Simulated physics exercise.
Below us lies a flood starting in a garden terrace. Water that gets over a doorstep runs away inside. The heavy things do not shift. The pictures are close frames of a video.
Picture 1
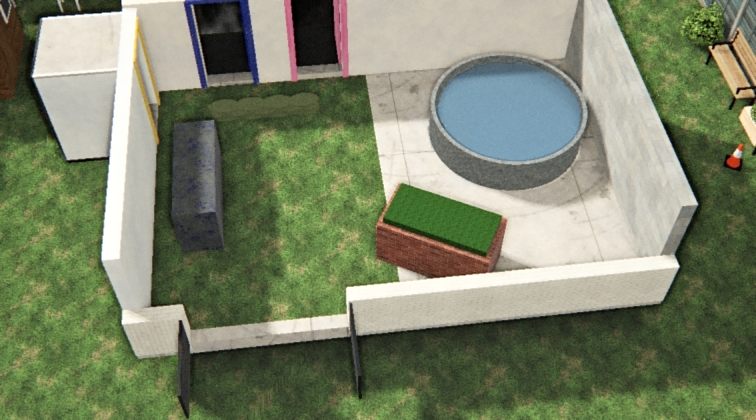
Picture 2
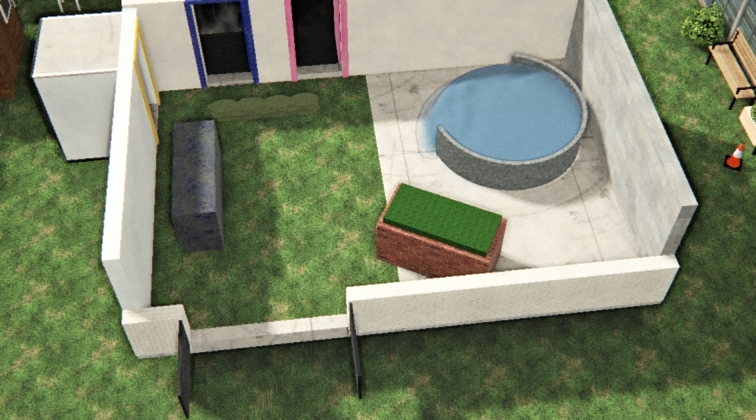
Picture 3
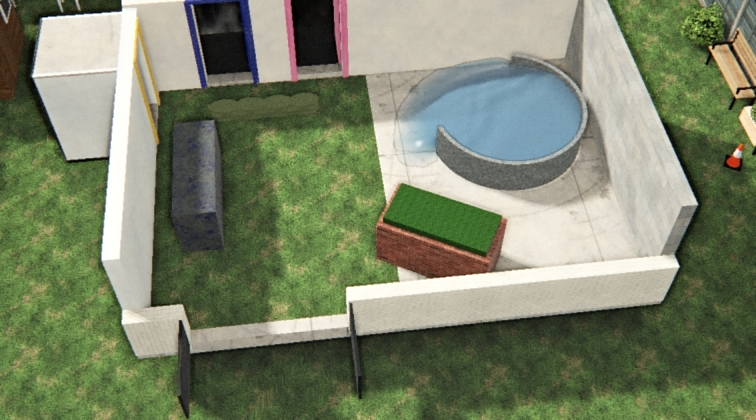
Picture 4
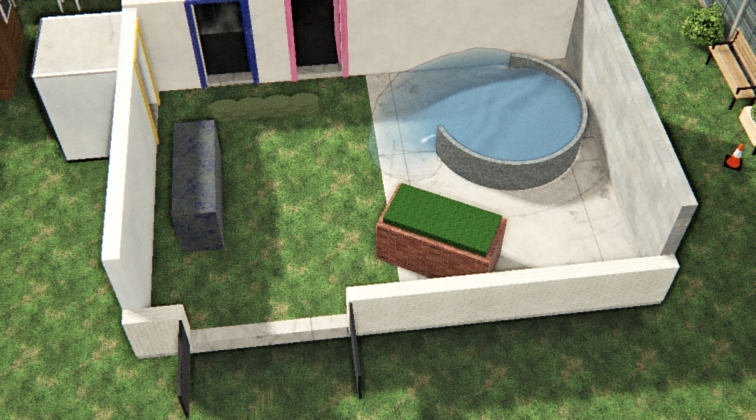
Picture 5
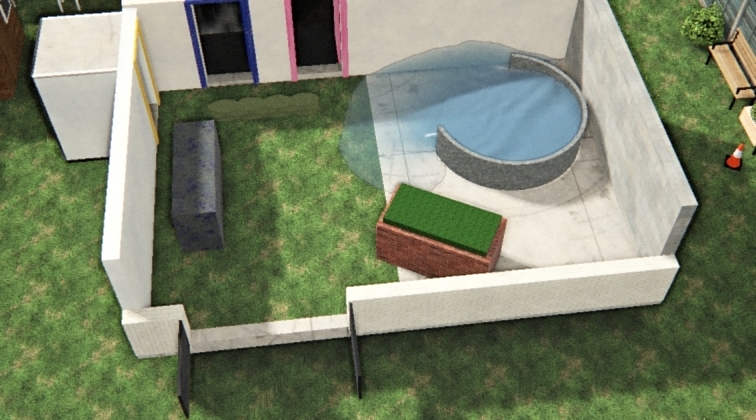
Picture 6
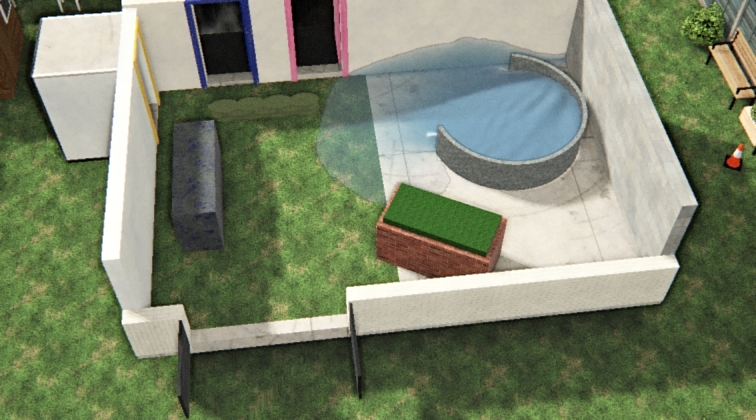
In the video, a round stone-walled pool stands full in a walled garden terrace until its left side opens, and water pours out, spreading leftward in a thin sheet across the pale paving and onto the grass.
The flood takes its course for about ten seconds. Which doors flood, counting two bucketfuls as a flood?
The blue door floods; the yellow door floods; the pink door floods.
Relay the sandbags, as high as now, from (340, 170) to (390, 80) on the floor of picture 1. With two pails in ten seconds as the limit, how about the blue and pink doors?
Then: Blue door stays under, pink door is under.
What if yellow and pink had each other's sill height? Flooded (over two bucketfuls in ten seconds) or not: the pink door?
Then: The pink door floods.
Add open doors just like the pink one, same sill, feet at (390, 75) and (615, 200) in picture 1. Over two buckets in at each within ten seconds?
As listed: Takes more, lets less in.
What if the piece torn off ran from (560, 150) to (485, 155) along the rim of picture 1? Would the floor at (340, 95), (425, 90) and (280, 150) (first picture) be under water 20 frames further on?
In that order: Not flooded, free of water, clear.
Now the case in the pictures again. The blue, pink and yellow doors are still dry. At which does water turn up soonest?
First comes the one in pink.
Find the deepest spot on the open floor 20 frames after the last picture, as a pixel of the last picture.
Near (169, 92).
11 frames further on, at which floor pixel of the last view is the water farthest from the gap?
Near (178, 91).
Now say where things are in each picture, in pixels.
The pool at (508, 109) is whole and still, in the first picture.
Water pours out on the pool's far side and has run to a hidden place, in the second picture.
The front is at a hidden place, out from the gap on the pool's far side, in the third picture.
Water pours out on the pool's far side and has run to a hidden place, in the fourth picture.
Water pours out on the pool's far side and has run to (555, 60), in the fifth picture.
Water pours out on the pool's far side and has run to (333, 171), in the sixth picture.
A moment on, water covers 30 % of the floor; the blue door not reached, the yellow door not reached, the pink door wet at the sill, nothing in.
Next, water covers 45 % of the floor; the blue door wet at the sill, nothing in, the yellow door not reached, the pink door under two buckets in.
Then, water covers 60 % of the floor; the blue door under two buckets in, the yellow door over two buckets in, the pink door over two buckets in.
Later, water covers 90 % of the floor; the blue door over two buckets in, the yellow door far over two buckets in, the pink door over two buckets in.
In the end, water covers 95 % of the floor; the blue door over two buckets in, the yellow door far over two buckets in, the pink door over two buckets in.
